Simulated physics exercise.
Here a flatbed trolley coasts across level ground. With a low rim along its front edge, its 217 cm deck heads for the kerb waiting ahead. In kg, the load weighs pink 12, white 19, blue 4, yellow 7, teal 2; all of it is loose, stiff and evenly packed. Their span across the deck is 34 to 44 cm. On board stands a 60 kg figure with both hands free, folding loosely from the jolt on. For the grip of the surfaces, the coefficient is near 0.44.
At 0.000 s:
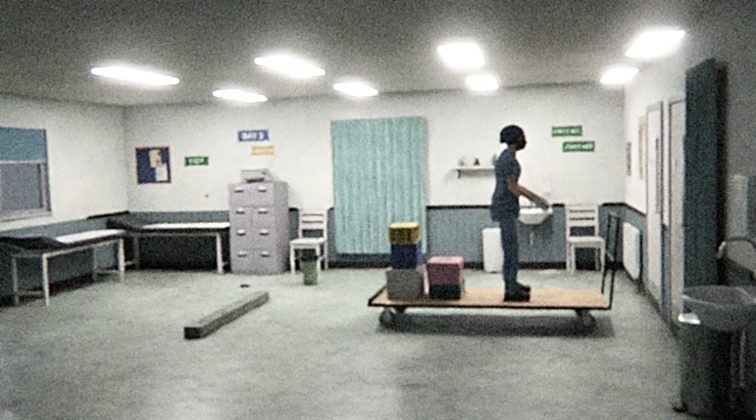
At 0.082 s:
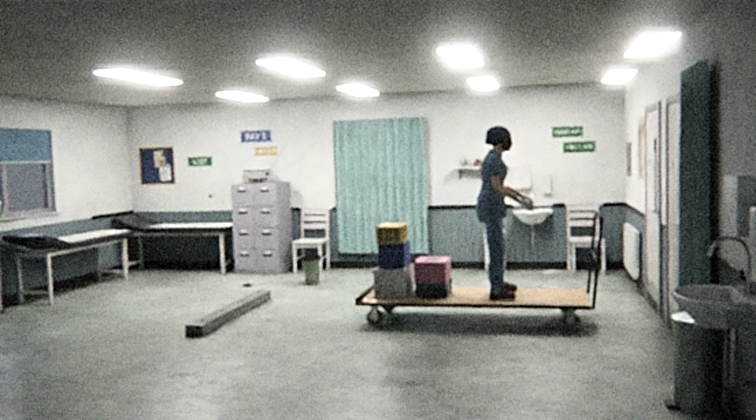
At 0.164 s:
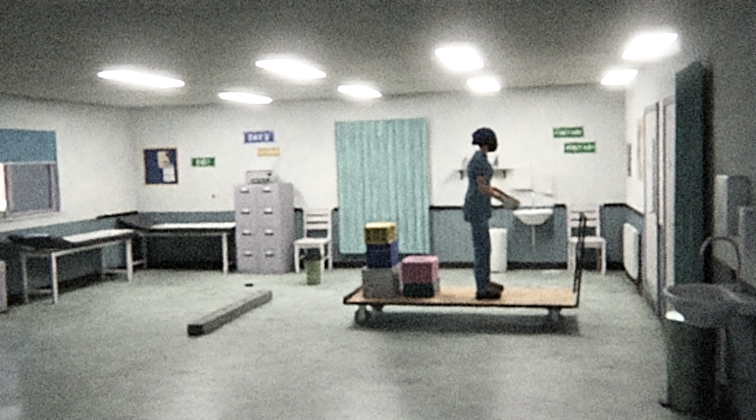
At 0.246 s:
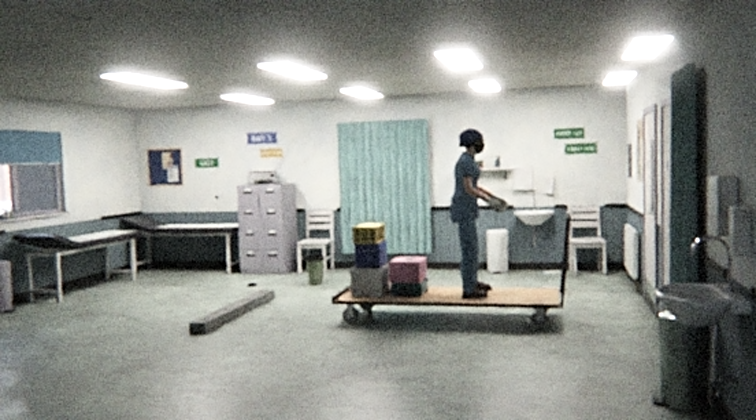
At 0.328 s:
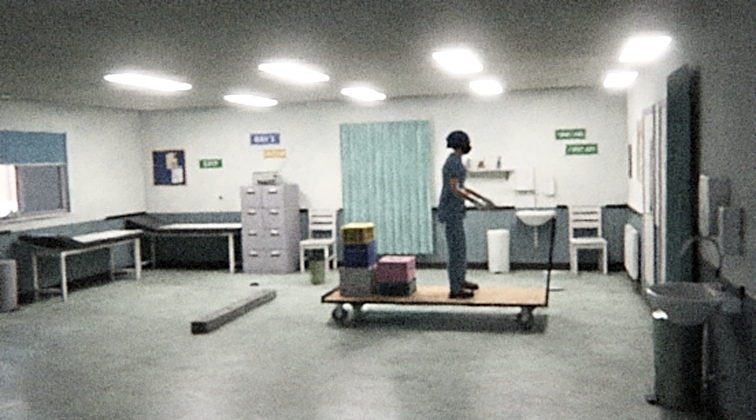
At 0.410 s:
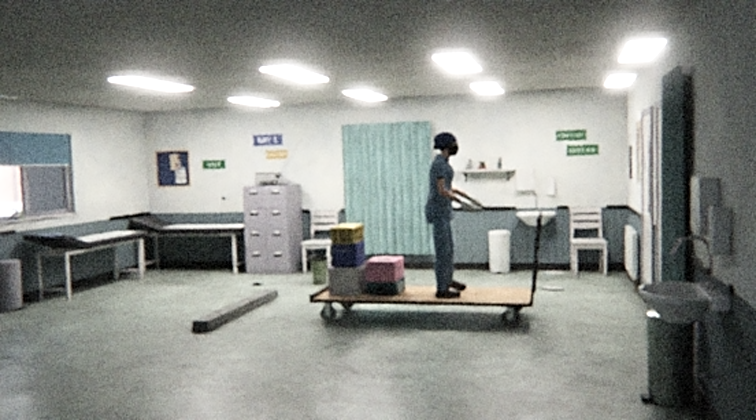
A flatbed trolley carrying stacked boxes and a standing figure rolls left across the room.
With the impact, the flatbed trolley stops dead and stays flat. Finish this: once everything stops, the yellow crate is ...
Once everything stops, the yellow crate is no longer on the deck.
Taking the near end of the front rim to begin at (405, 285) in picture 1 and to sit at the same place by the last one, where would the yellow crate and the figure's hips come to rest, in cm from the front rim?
Yellow: 120 cm past; hips: 20 cm behind.
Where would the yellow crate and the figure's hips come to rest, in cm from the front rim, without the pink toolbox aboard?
Then the yellow one goes 100 cm past the front rim, and the hips stop 50 cm behind it.
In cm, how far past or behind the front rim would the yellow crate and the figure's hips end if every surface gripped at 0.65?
Then the yellow one ends up 60 cm beyond the rim while the hips stay 50 cm back from it.
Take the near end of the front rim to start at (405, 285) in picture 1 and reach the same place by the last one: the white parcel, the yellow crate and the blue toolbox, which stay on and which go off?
White stays aboard, yellow comes off, blue comes off.
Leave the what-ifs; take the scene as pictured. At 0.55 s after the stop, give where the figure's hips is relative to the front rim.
Around 50 cm short of the front rim.
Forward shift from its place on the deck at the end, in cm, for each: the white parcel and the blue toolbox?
Roughly white 10 cm, blue 55 cm.
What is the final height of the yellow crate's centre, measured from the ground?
The centre rests around 10 cm up.
After 1.07 s the deck stops.
After 1.62 s the yellow crate is 27 cm past the rim, tilted 65°, near (215, 251) in the last picture's view.
After 2.07 s the yellow crate is 57 cm past the rim, tilted 135°, near (194, 298) in the last picture's view.
At rest, 4.9 s, past the rim, blue toolbox and yellow crate; behind it, pink toolbox, white parcel, teal suitcase and the figure's hips.
